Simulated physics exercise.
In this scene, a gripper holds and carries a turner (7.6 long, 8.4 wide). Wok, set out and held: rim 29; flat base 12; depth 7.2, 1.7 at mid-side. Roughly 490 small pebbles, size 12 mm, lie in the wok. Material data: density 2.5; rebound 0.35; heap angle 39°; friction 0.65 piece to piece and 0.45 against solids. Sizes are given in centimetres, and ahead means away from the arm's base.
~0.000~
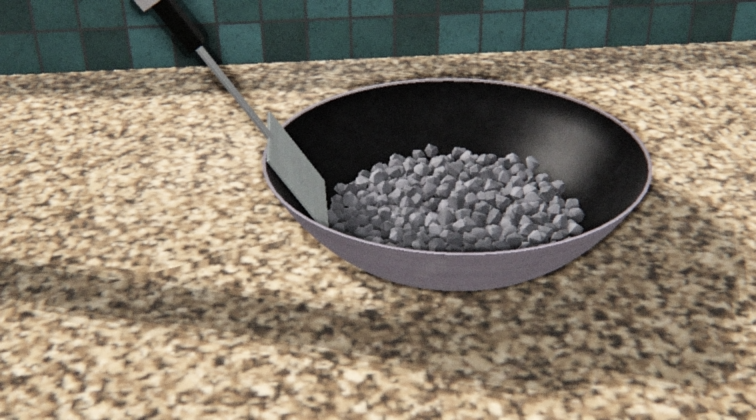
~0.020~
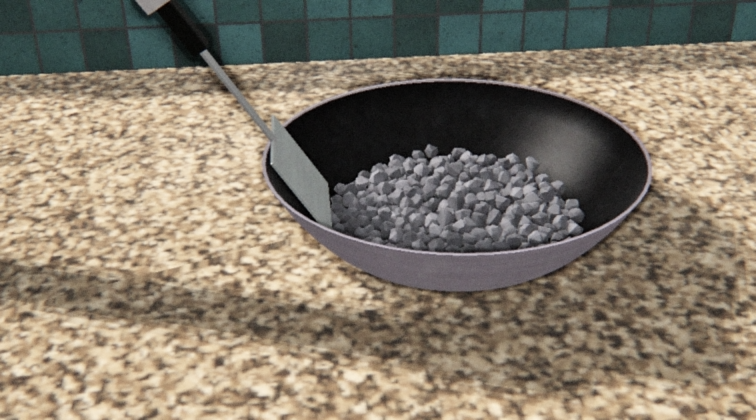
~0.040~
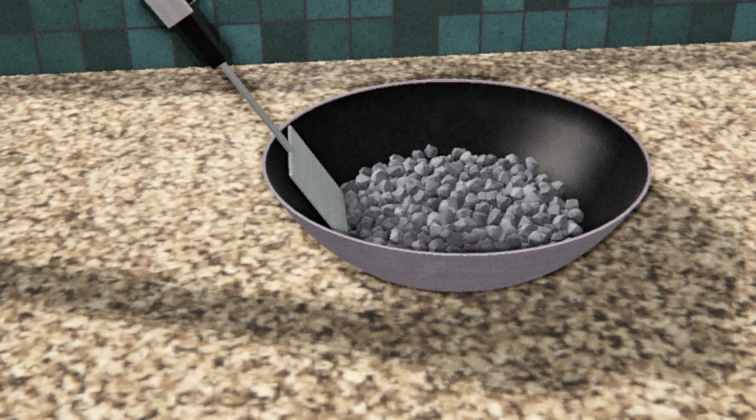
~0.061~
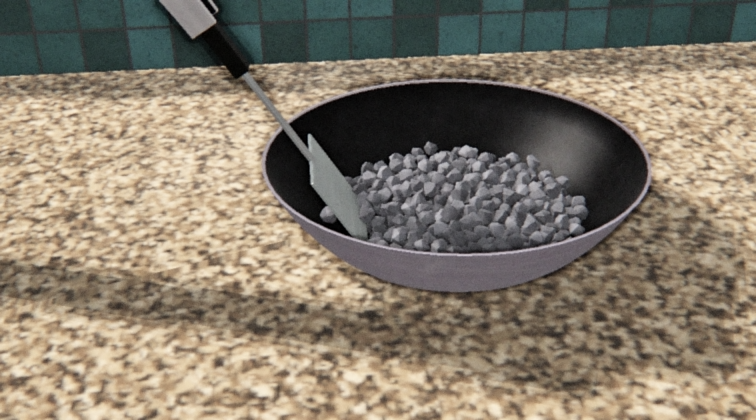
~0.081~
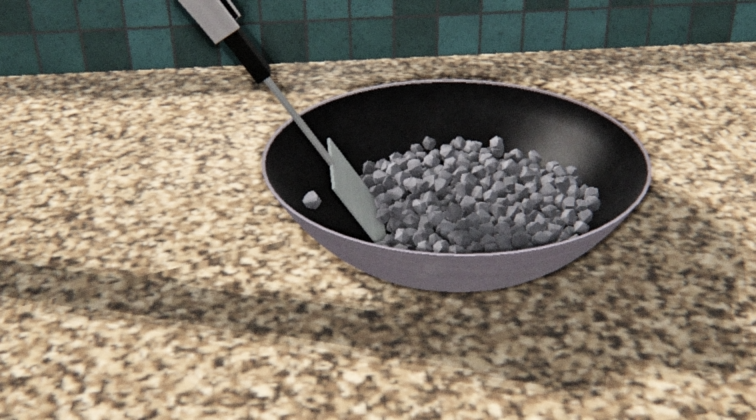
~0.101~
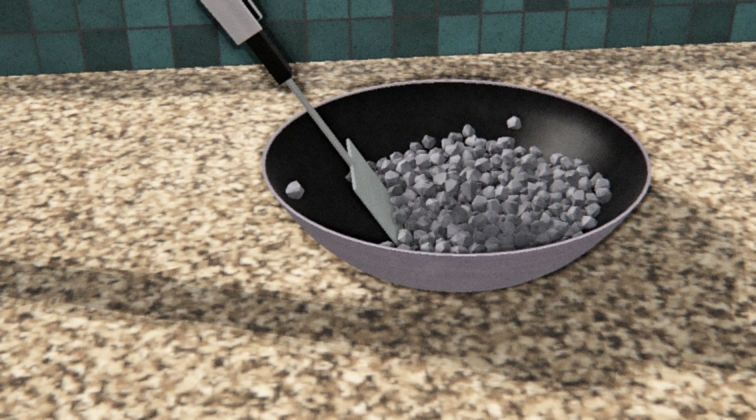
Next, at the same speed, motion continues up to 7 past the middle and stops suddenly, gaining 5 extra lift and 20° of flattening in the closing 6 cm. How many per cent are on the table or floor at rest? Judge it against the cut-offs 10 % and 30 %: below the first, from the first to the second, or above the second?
Below 10 %.
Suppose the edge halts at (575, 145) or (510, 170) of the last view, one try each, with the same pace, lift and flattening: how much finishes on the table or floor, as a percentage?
I'd say roughly 25 per cent, then roughly 0 per cent.
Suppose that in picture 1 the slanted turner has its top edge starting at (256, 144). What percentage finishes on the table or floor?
Some 5 per cent.
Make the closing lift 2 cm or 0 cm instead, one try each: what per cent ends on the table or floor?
Roughly 5 per cent, then 10 per cent.
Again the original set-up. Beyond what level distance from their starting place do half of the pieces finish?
Roughly 5 cm.
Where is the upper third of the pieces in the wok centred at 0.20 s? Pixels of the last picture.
Near (568, 169).
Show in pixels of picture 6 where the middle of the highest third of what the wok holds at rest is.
About (575, 169).
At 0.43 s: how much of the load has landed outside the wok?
It works out to about 0 in a hundred.
After 0.15 s, sloping 58°, highest piece 9 above the table; 492 in the wok.
After 0.20 s, sloping 49°, highest piece 9 above the table; 492 in the wok.
After 0.43 s, sloping 38°, highest piece 9 above the table; 477 in the wok, 8 on the table or floor, 7 on the blade or in flight.
After 1.48 s, sloping 38°, highest piece 8 above the table; 476 in the wok, 16 on the table or floor.
At rest, 476 in the wok, 16 on the table or floor. That is 3 % on the table or floor.
